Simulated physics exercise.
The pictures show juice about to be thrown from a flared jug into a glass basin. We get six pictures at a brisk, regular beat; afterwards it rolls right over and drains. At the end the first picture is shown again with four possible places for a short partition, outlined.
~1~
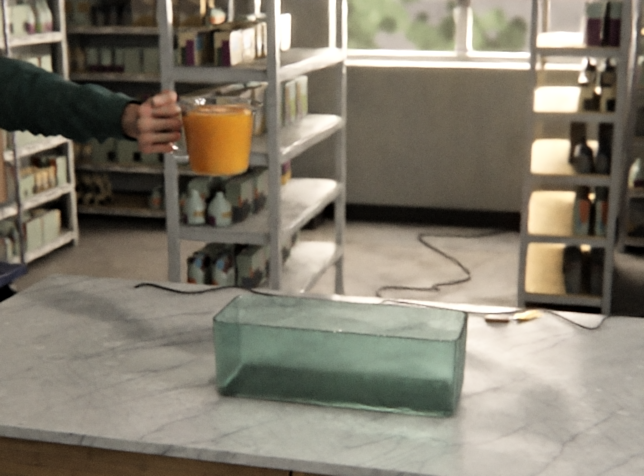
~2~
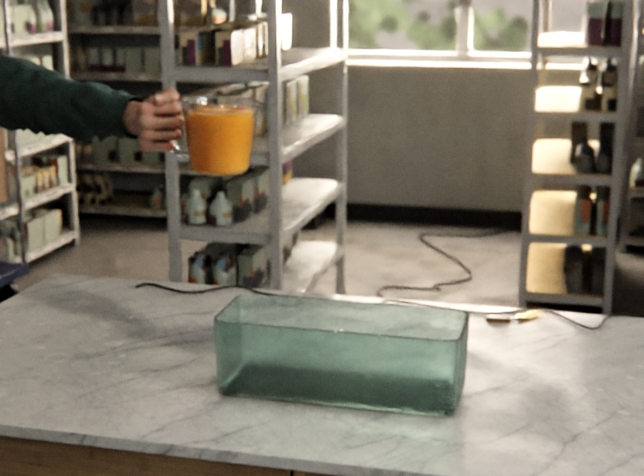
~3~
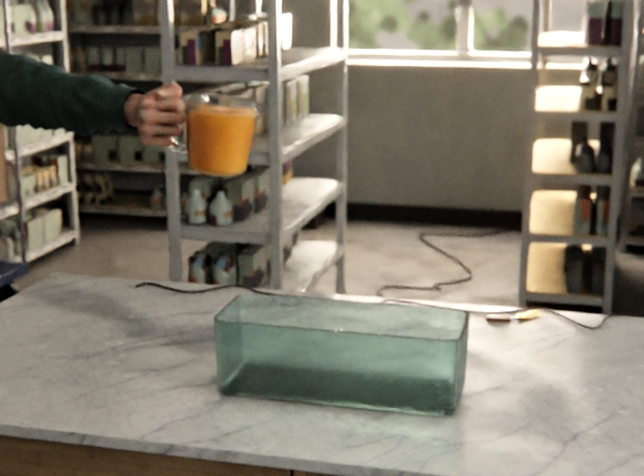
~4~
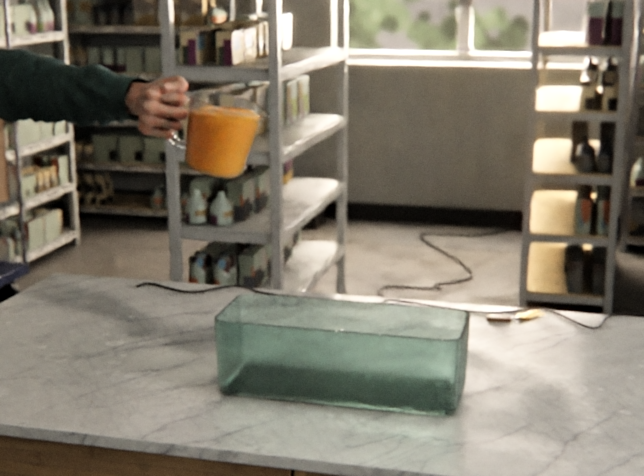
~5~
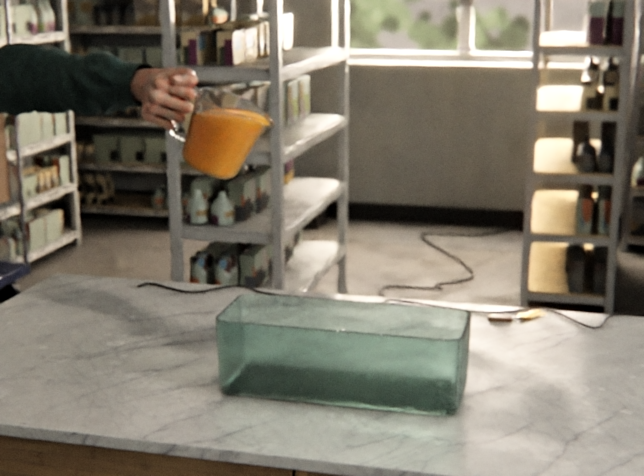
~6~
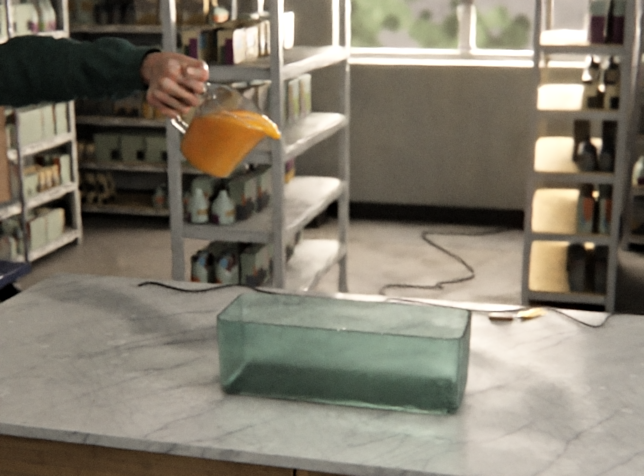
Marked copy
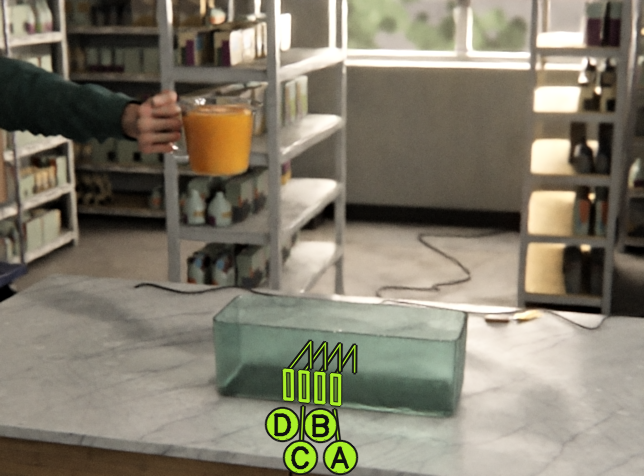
In a room with shelves, a hand tilts a jug of orange juice rightward above a table.
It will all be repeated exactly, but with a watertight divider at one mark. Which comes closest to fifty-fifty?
Slot C does it best.
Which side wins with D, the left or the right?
The right side.
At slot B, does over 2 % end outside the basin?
Yes, it does.
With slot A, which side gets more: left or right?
More ends on the left.
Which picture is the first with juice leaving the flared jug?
In picture 6.
On the marked copy, A at (334, 409); B at (318, 408); C at (303, 406); D at (287, 405).
With A, about 82 % ends left of the wall and 6 % right of it; 13 % is lost outside.
With B, about 71 % ends left of the wall and 17 % right of it; 12 % is lost outside.
With C, about 47 % ends left of the wall and 48 % right of it; 5 % is lost outside.
With D, about 15 % ends left of the wall and 80 % right of it; 5 % is lost outside.
